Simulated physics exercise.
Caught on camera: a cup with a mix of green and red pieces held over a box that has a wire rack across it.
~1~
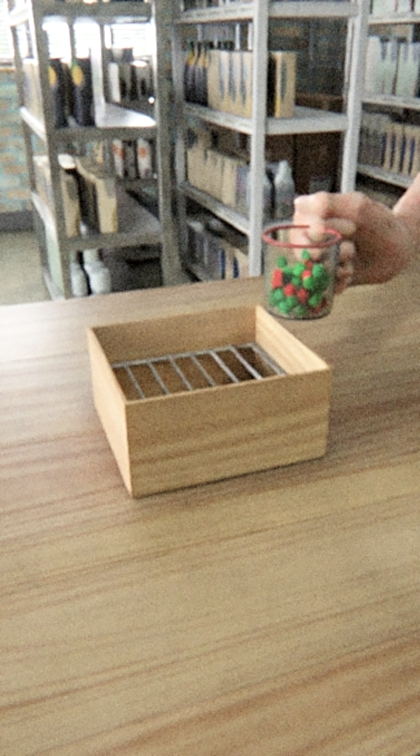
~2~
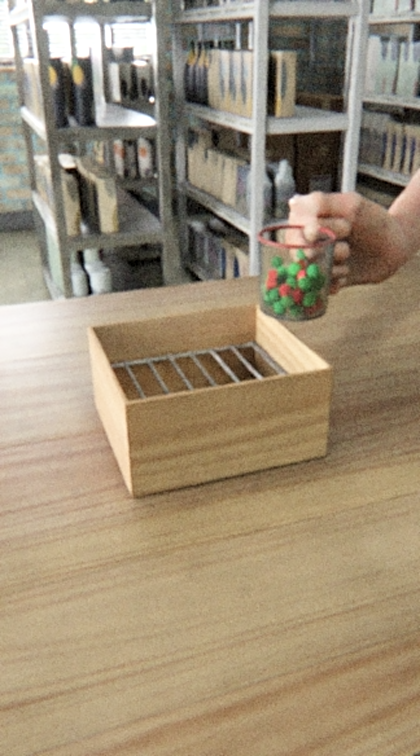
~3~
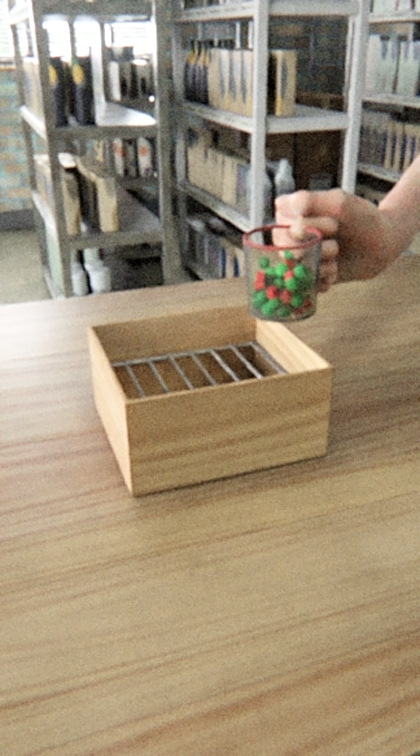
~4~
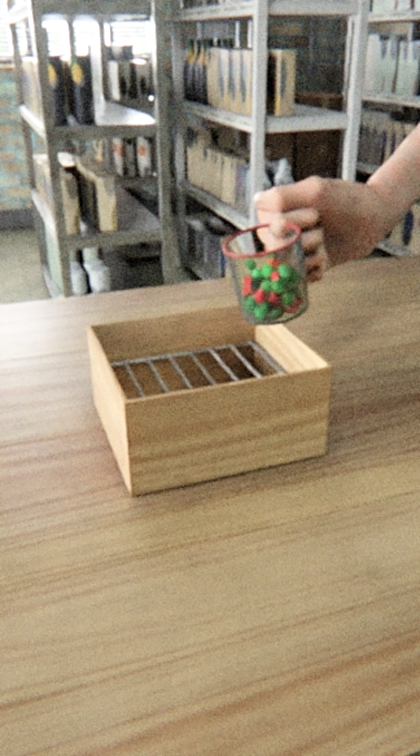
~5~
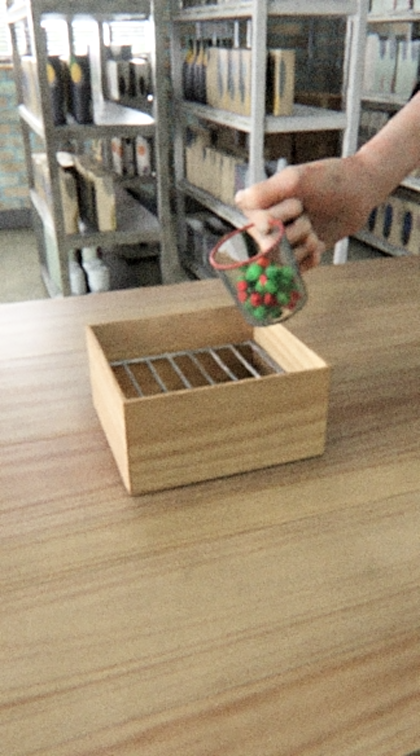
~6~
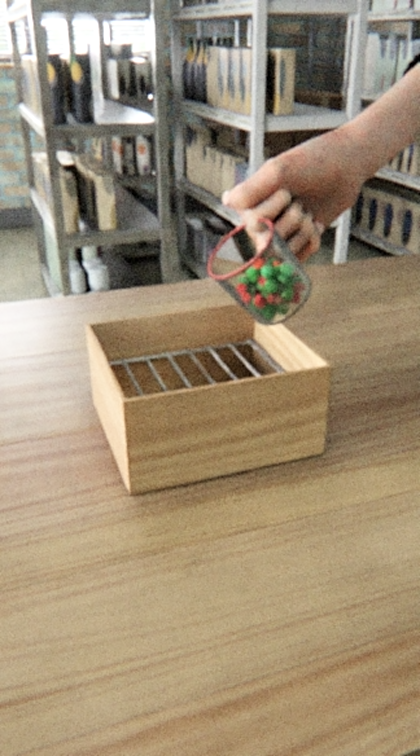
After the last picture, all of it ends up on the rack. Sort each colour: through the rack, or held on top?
Green pieces: Through; red pieces: Through.
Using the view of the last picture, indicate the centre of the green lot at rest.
Roughly (224, 420), in pixels.
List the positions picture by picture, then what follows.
Cup near (300, 273), upright; rack near (143, 398), 10 wires across; green coated nuts near (296, 285), narrower than the gaps; red small cubes near (309, 290), narrower than the gaps, in the first picture.
Cup near (295, 273), upright; red ones near (304, 291), in the second picture.
Cup near (282, 274), tipped 3°; green ones near (279, 286), in the third picture.
Cup near (269, 275), tipped 14°; red ones near (282, 289), in the fourth picture.
Cup near (262, 276), tipped 26°; green ones near (263, 288), in the fifth picture.
Cup near (262, 275), tipped 39°; rack near (141, 395); green ones near (264, 286); red ones near (281, 281), in the sixth picture.
Then, 0.48 s on from there, green ones, the whole lot in the cup; red ones, the whole lot in the cup.
Then, 0.90 s on from there, green ones, the bulk in the cup, near a quarter on or over the wires, only a few under the rack; red ones, the bulk in the cup, near a quarter on or over the wires.
Then, 1.26 s on from there, green ones, a little on or over the wires, the bulk under the rack; red ones, a little on or over the wires, all but a few under the rack.
In the end, green ones, the whole lot under the rack; red ones, the whole lot under the rack.
